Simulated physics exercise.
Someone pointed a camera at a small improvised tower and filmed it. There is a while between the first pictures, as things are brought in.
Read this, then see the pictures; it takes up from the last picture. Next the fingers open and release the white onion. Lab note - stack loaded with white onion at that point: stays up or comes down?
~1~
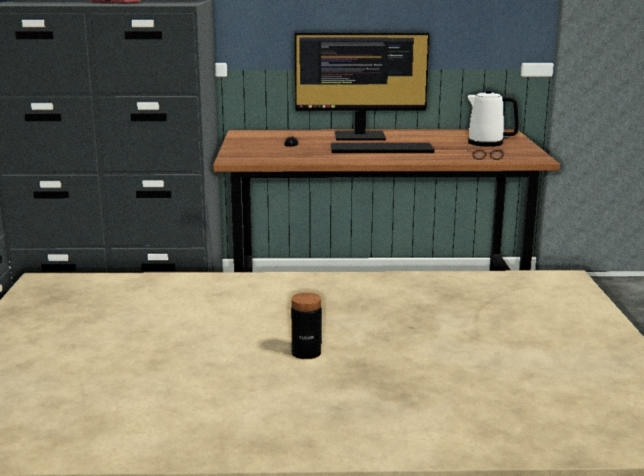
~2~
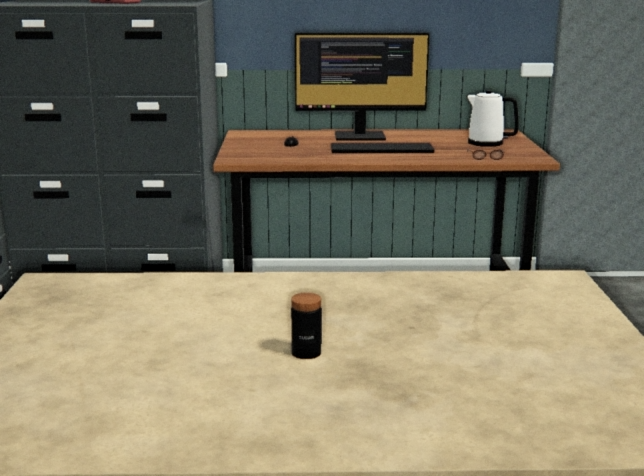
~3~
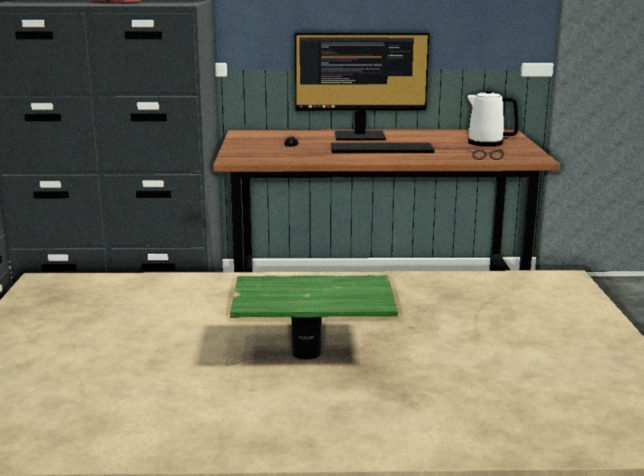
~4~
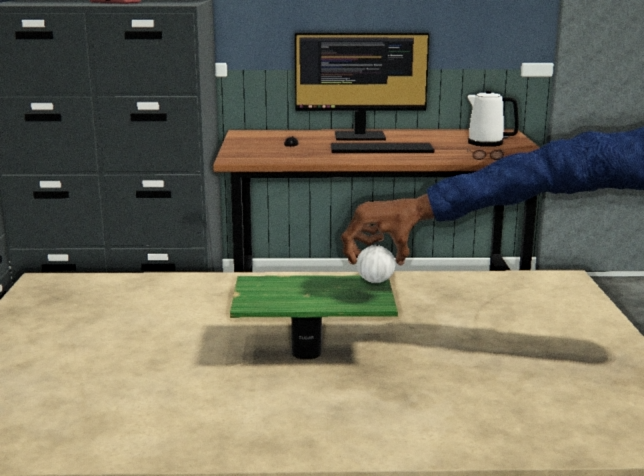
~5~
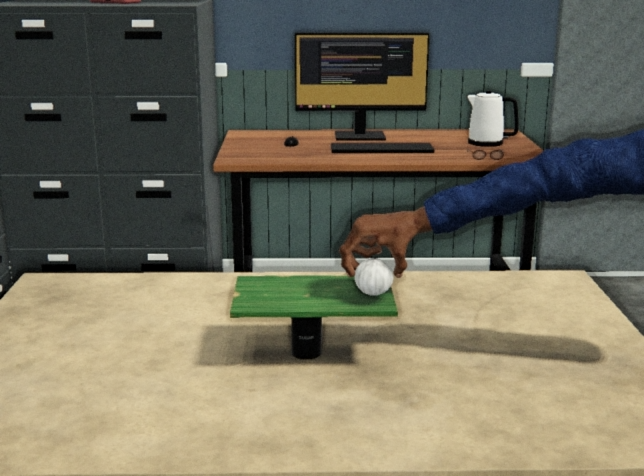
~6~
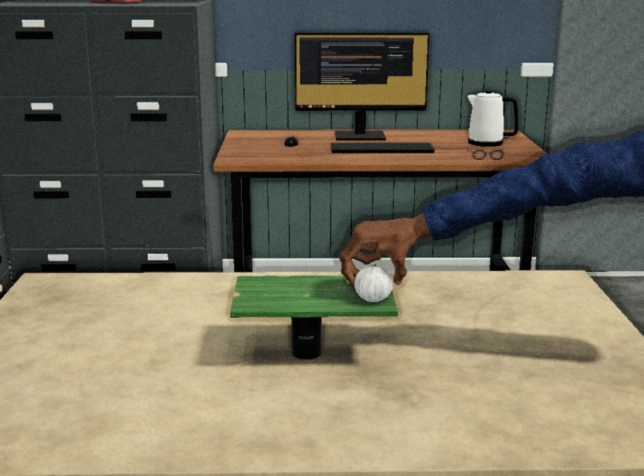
Observed: Comes down.
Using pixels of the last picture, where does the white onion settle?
Look near (419, 350) in the final picture.
Then, 0.40 s after the last picture, white onion now fallen; green board tipped 56° from how it was.
Then, 0.60 s after the last picture, green board tipped 45° from how it was.
At rest, fallen, white onion; tipped over in the stack, green board; black jar in place. Seen from the same camera at the end, white onion near (419, 350). The stack comes apart.
